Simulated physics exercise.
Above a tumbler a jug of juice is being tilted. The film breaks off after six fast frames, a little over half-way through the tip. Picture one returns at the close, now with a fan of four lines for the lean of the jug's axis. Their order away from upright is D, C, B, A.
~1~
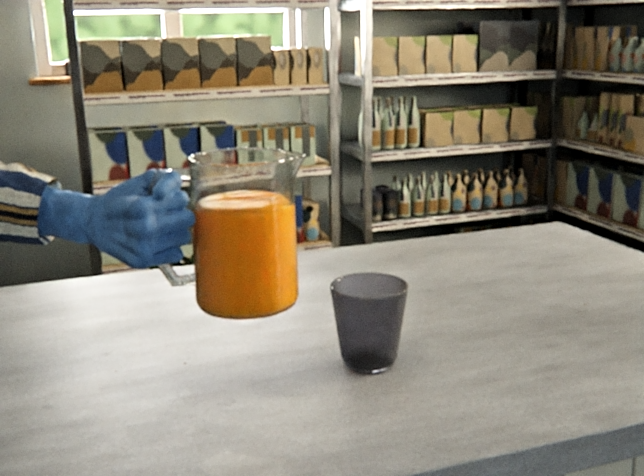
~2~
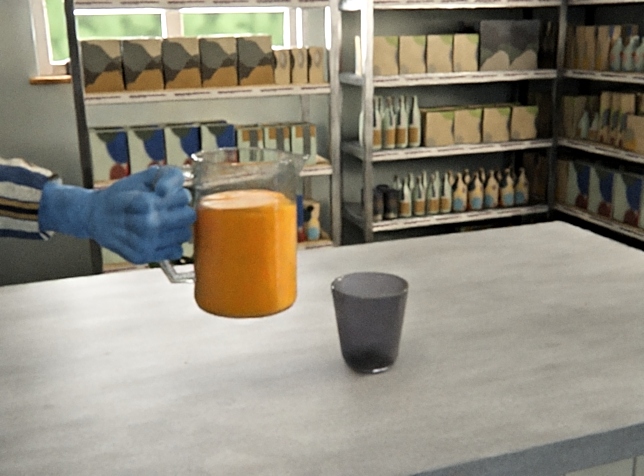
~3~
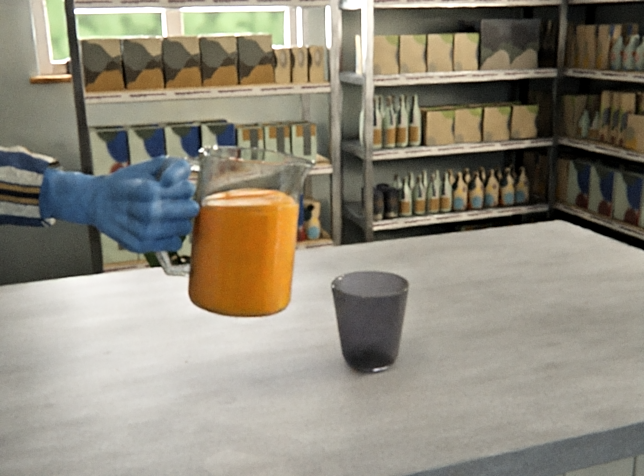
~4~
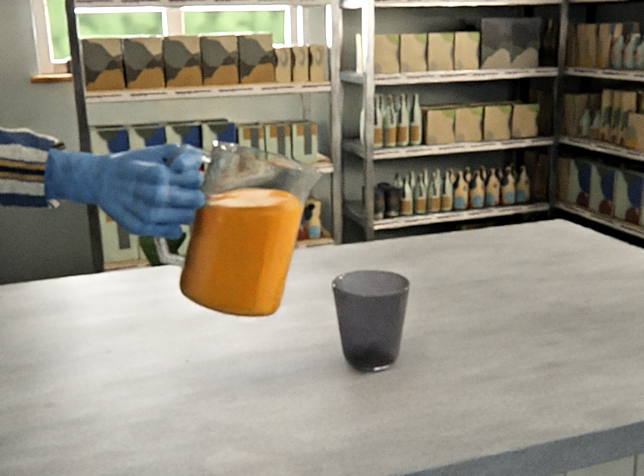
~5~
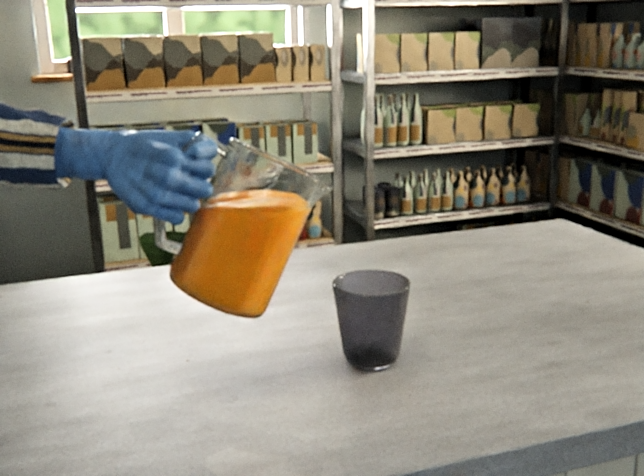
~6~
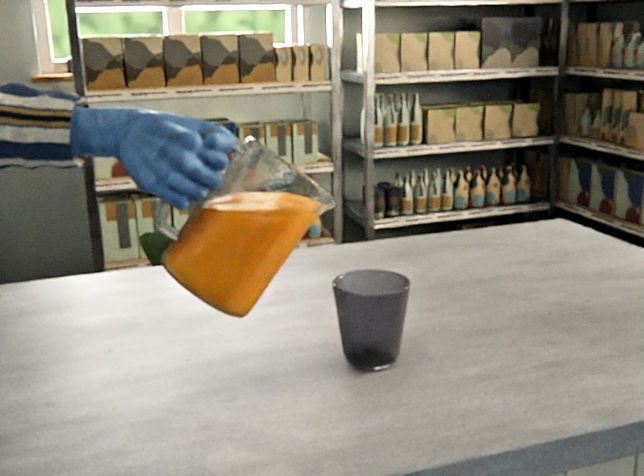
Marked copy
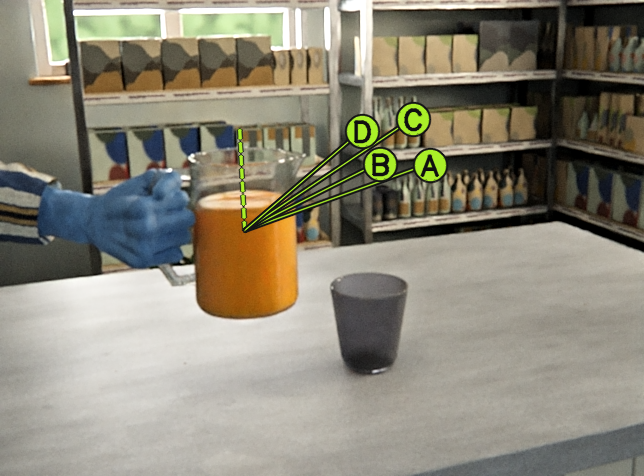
A blue-gloved hand tilting a glass jug of orange juice steadily to the right above a dark tumbler on a pale table.
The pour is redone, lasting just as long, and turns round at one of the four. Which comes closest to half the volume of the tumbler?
C works best here.
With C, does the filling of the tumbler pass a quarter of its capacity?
Yes, clearly.
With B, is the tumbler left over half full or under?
Over.
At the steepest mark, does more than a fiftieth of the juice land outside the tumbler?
Yes.
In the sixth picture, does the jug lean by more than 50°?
No, it does not.
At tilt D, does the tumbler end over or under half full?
Under.
On the marked copy, A at (413, 169); B at (364, 170); C at (398, 127); D at (348, 141).
If A is chosen, the tumbler ends with about 81 % of what it can hold; 14 % of the juice is spilt.
If B is chosen, the tumbler ends with about 70 % of what it can hold; 4 % of the juice is spilt.
If C is chosen, the tumbler ends with about 48 % of what it can hold.
If D is chosen, the tumbler ends with about 27 % of what it can hold.
